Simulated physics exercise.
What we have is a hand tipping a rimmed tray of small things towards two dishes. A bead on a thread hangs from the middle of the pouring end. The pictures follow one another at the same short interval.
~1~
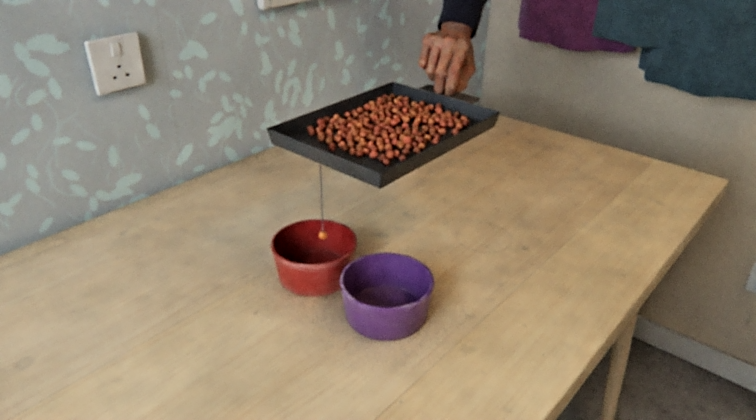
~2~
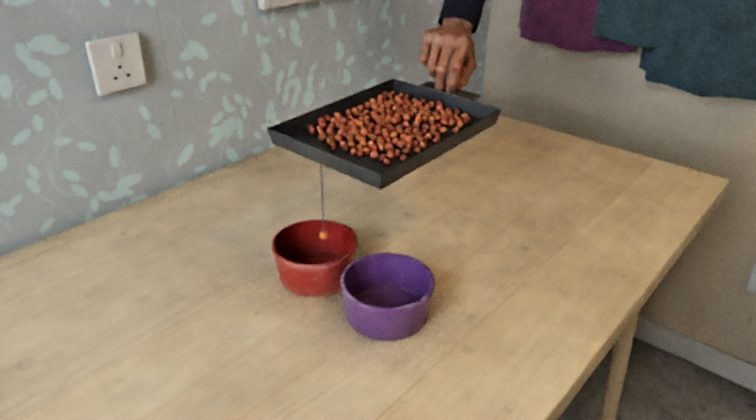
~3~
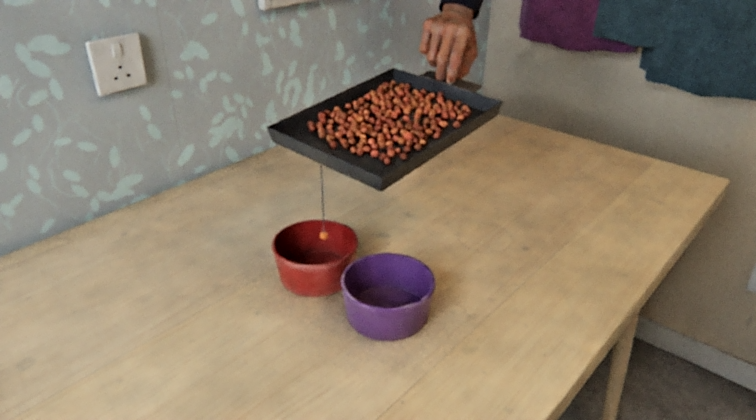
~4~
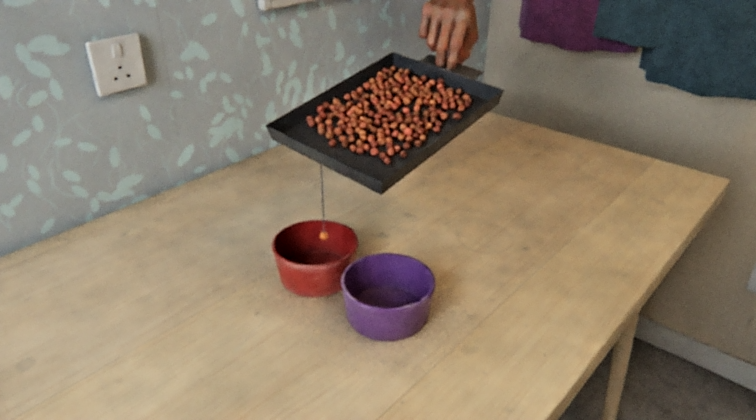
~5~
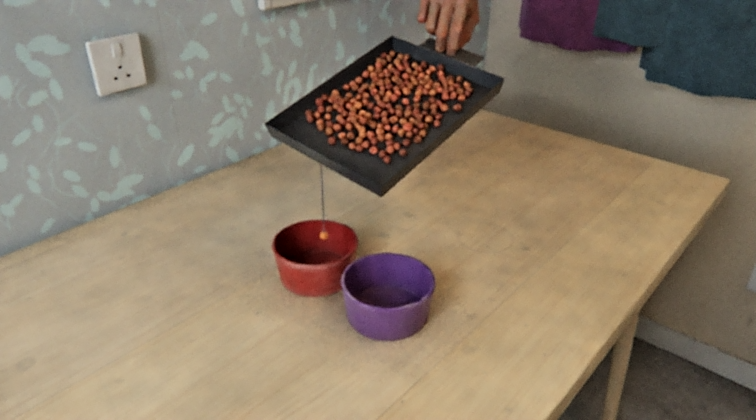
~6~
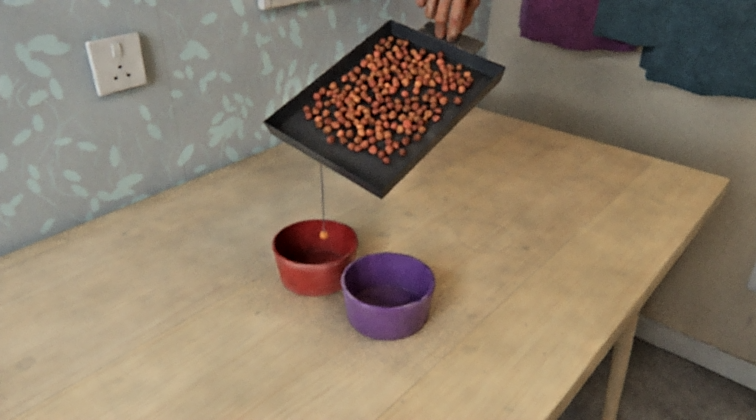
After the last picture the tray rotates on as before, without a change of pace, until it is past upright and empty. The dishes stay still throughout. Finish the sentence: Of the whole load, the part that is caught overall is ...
... more than half of it.
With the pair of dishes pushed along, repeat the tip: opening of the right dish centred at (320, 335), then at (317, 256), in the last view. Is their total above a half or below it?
In the first position shy of half, in the second shy of half.
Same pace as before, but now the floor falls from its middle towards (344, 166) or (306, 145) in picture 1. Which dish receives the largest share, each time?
Result of try 1 is the right side, of try 2 the left side.
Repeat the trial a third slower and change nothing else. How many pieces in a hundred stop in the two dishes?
About 70 per cent.
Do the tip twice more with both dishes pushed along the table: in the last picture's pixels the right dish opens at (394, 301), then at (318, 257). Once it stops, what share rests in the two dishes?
First placement: Some 70 %; second placement: Some 30 %.
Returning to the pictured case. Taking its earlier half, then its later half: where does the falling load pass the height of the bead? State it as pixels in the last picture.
The opening half passes (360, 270), the closing half (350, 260).
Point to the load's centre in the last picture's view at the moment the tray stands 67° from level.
(364, 159).
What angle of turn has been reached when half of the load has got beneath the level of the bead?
Near 115 degrees.
Shortly afterwards, tray tipped steeply; all but a few on the tray; only a few in the right dish; a little in the air.
Next, tray tipped past a quarter turn; near two thirds on the tray; near a quarter in the right dish; a little outside both; a little in the air.
Some moments later, tray tipped past a quarter turn; near two thirds in the right dish; only a few in the left dish; near a third outside both.
In the end, tray tipped past a quarter turn; near two thirds in the right dish; only a few in the left dish; near a third outside both.
